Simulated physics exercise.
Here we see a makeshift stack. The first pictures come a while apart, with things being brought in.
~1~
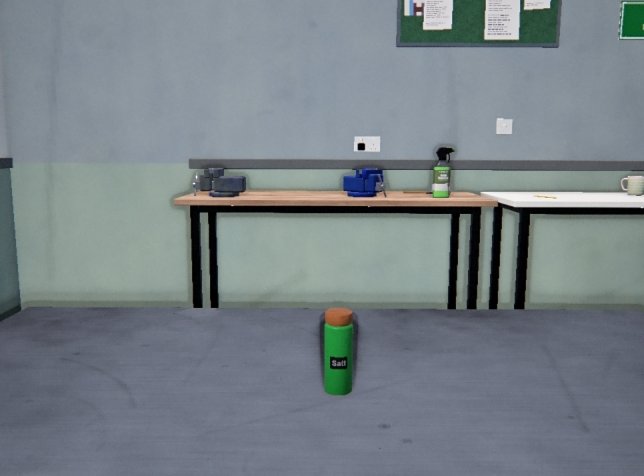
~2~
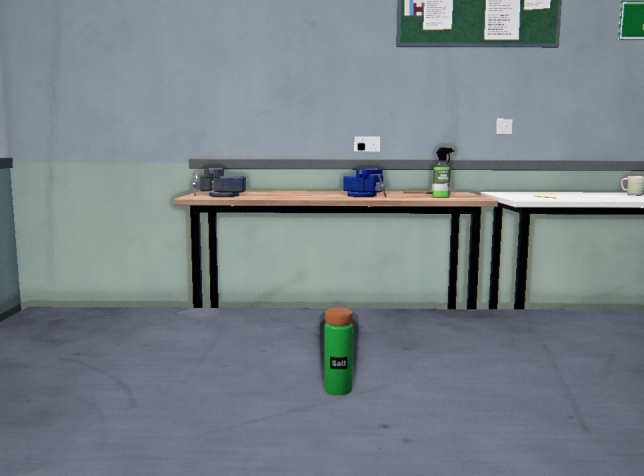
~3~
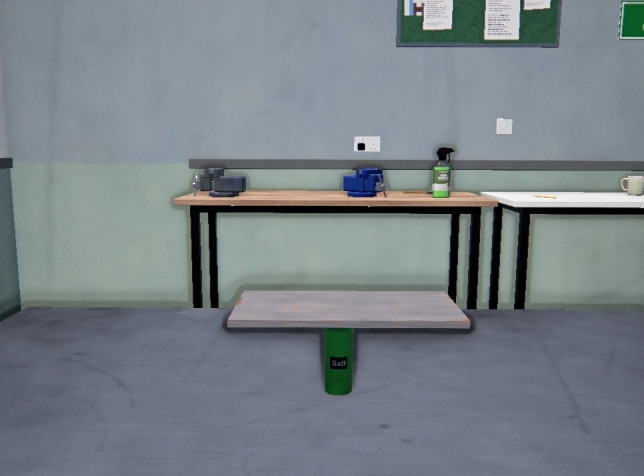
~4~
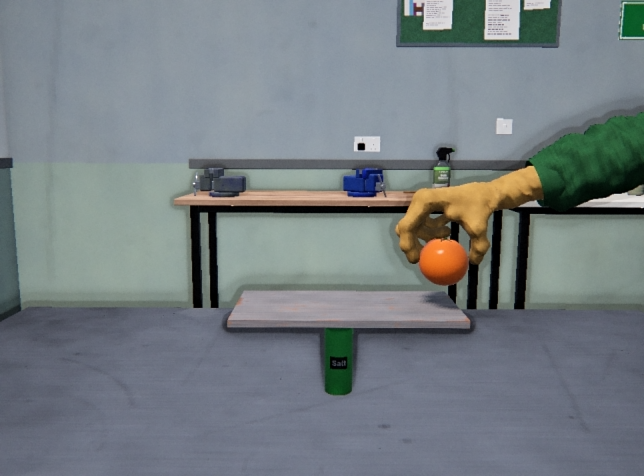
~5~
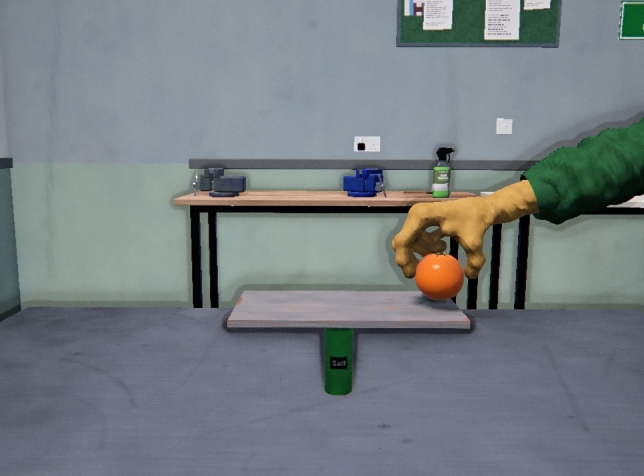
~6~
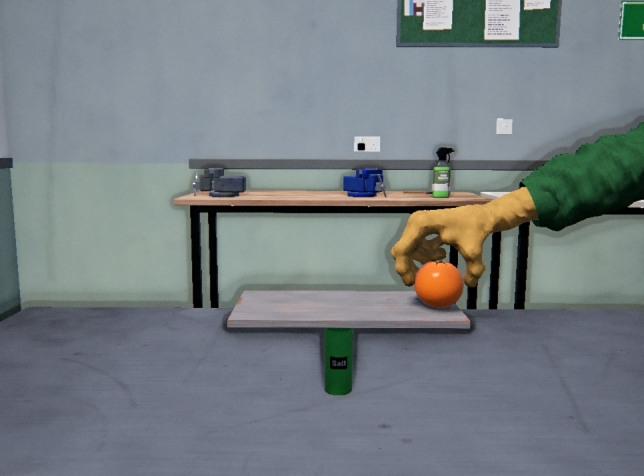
In a workshop with a blue and pale green wall, a fixed, level camera looks across a grey surface toward benches holding vises, a spray bottle and a mug. A green salt shaker with a brown top stands near the centre, and a flat greyish board appears across it. A tan-gloved hand in a green sleeve then appears from the right and lowers an orange tomato onto the board's right end.
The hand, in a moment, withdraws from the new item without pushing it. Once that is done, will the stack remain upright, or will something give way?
It will not stay intact.
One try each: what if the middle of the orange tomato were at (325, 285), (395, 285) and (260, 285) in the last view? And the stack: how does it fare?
So, first go it stays put, second go it comes down, third go it comes down.
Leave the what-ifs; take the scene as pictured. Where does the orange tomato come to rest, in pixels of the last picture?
About (477, 374).
Then, 0.50 s later than the last frame, orange tomato now fallen; grey board tilted by 44°; green shaker tilted by 10°.
Then, 0.70 s later than the last frame, green shaker and grey board now fallen.
When it is over, fallen, green shaker, orange tomato and grey board. End places, in pixels of the last picture, orange tomato near (477, 374). The stack comes apart.
